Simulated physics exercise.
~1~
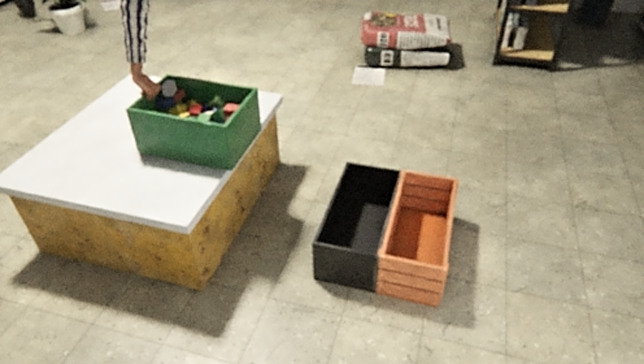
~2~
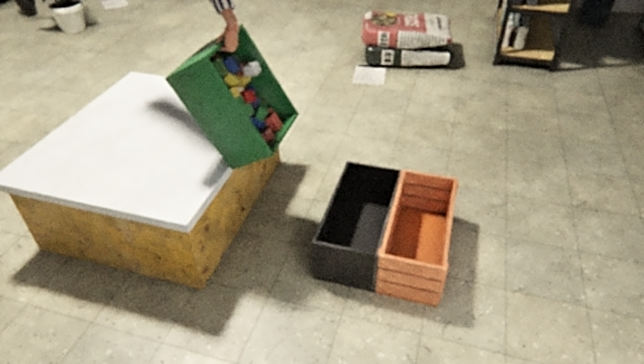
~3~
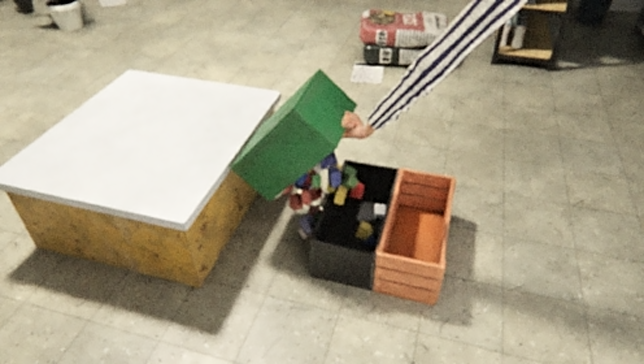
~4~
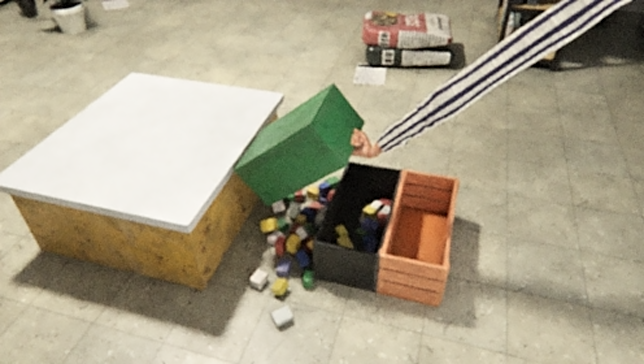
In this clip, a hand in a striped sleeve tips a green crate of colourful toy bricks over the bench edge toward adjoining black and orange tubs, spilling some into the black tub while more land on the floor short of it, leaving the orange tub empty.
